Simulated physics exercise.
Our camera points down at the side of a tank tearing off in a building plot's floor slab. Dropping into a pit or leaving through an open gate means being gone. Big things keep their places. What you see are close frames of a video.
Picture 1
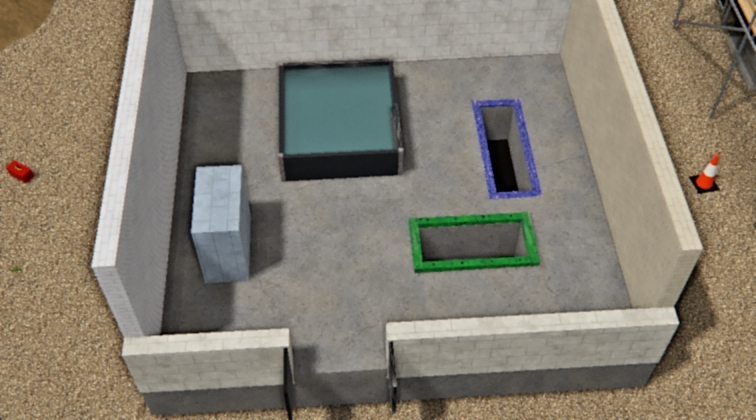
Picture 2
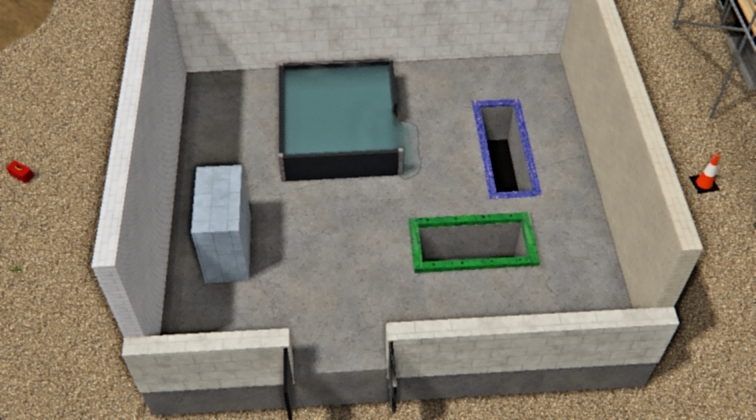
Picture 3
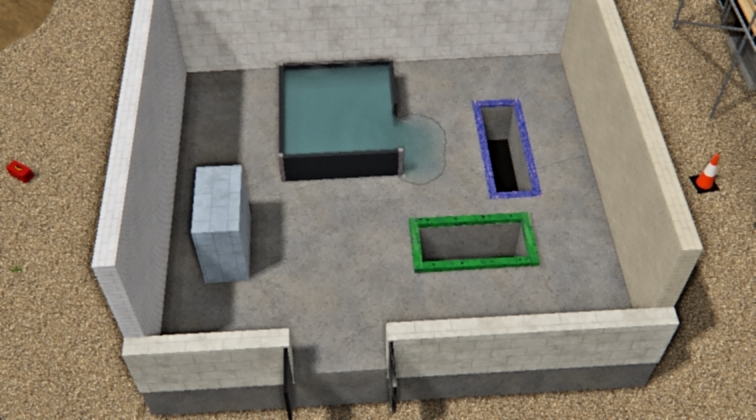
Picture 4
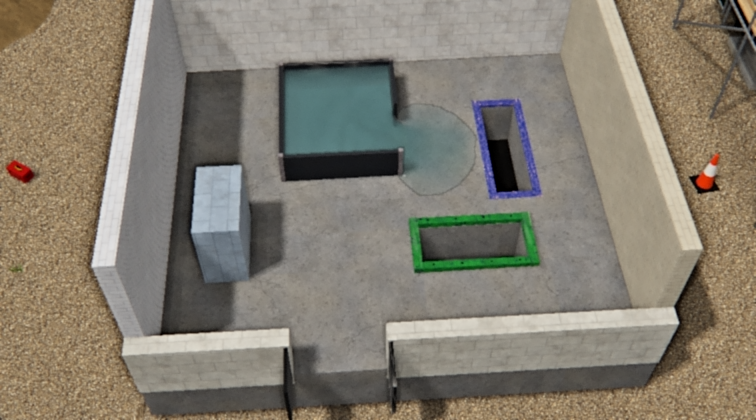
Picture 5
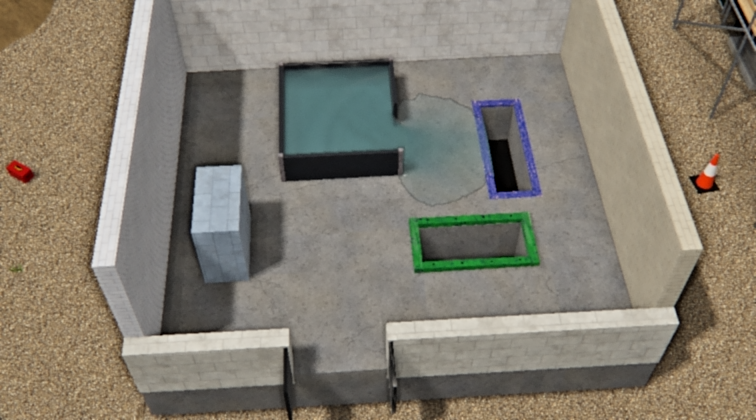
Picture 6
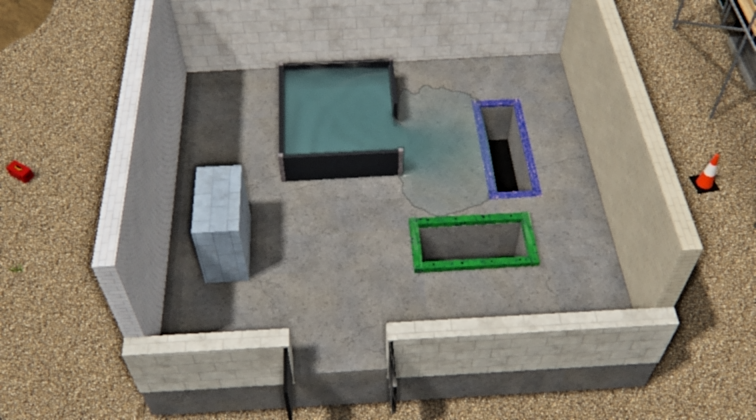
Water pouring from a gap in the right side of a dark open tank, spreading across a walled concrete floor to a blue-edged pit.
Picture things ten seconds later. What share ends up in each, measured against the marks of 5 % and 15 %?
One by one: The gate is likely to claim a small share beneath five per cent; the blue pit is likely to claim a large share past fifteen per cent; the green pit is likely to claim a small share beneath five per cent.
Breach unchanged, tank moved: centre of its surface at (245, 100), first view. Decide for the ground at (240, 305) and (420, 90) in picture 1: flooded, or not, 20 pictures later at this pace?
Spared, submerged.
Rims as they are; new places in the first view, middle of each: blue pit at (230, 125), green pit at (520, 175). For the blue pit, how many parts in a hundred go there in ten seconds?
Blue: About 6 %.
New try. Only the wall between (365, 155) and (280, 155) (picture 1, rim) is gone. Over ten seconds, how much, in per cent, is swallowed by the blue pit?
That would be blue at 2 percent.
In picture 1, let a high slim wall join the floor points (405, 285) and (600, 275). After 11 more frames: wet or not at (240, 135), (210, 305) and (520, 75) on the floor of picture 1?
First spared, second spared, third submerged.
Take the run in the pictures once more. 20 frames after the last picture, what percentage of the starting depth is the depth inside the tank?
About 44 %.
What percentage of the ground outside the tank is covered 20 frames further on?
My best guess is some 20 %.
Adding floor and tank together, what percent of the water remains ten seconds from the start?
Close to 38 in a hundred.
A moment on, water covers 15 % of the floor; the gate 0 %, the blue pit 10 %, the green pit 0 %.
Next, water covers 15 % of the floor; the gate 0 %, the blue pit 21 %, the green pit 0 %.
Then, water covers 20 % of the floor; the gate 0 %, the blue pit 34 %, the green pit 1 %.
Later, water covers 30 % of the floor; the gate 0 %, the blue pit 48 %, the green pit 1 %.
In the end, water covers 40 % of the floor; the gate 0 %, the blue pit 61 %, the green pit 1 %.
